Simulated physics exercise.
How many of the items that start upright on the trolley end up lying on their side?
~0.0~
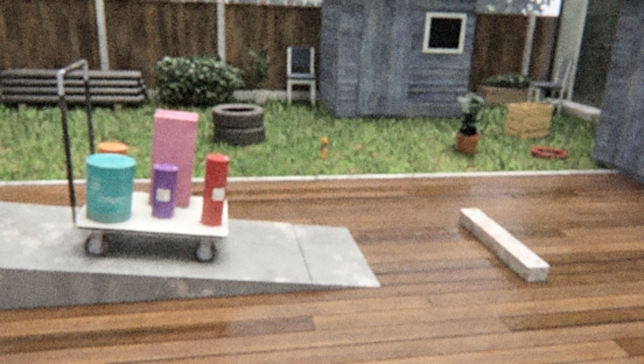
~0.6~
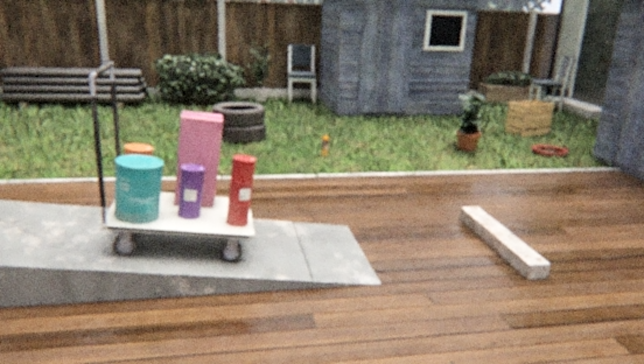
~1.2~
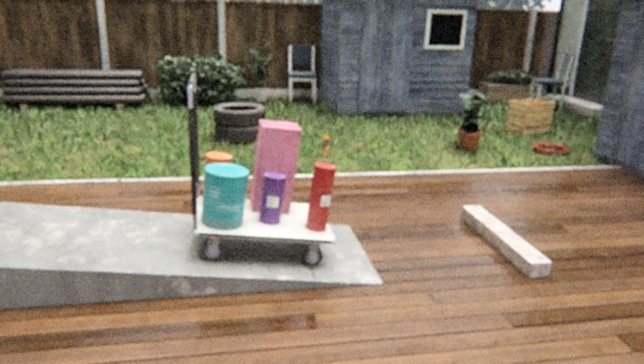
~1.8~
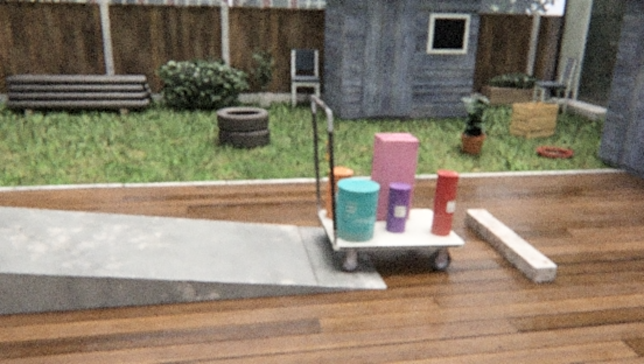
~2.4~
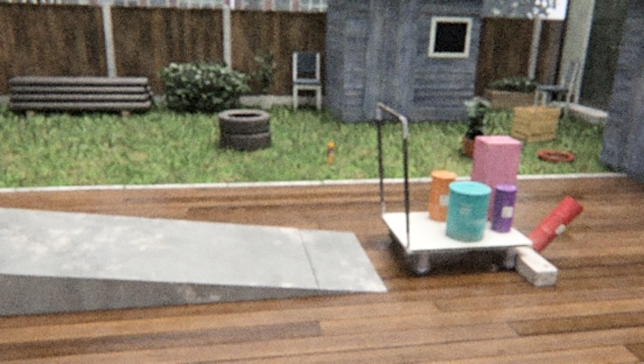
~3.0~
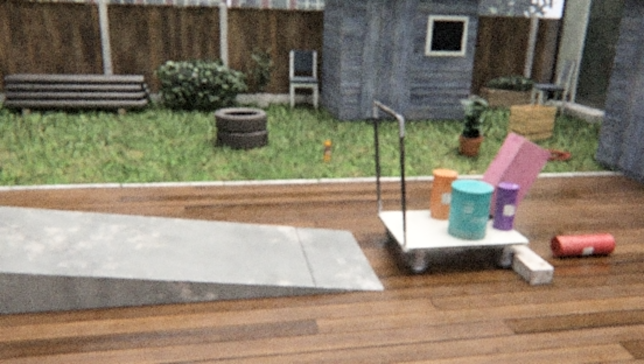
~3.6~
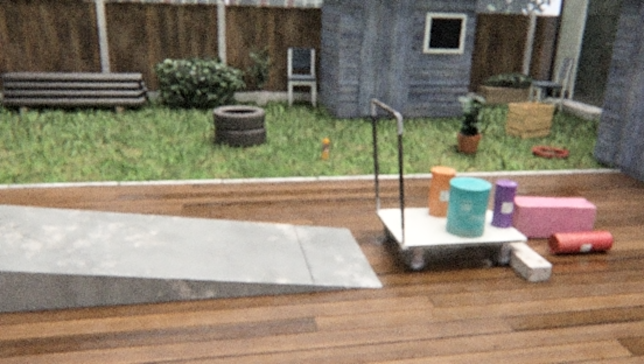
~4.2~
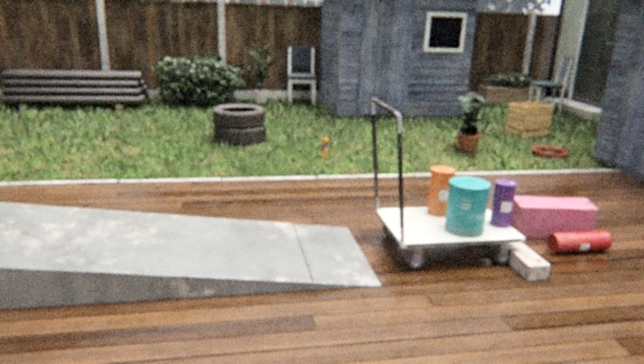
Two of them do, the pink box and the red canister, which both lie on the deck to the right of the trolley.
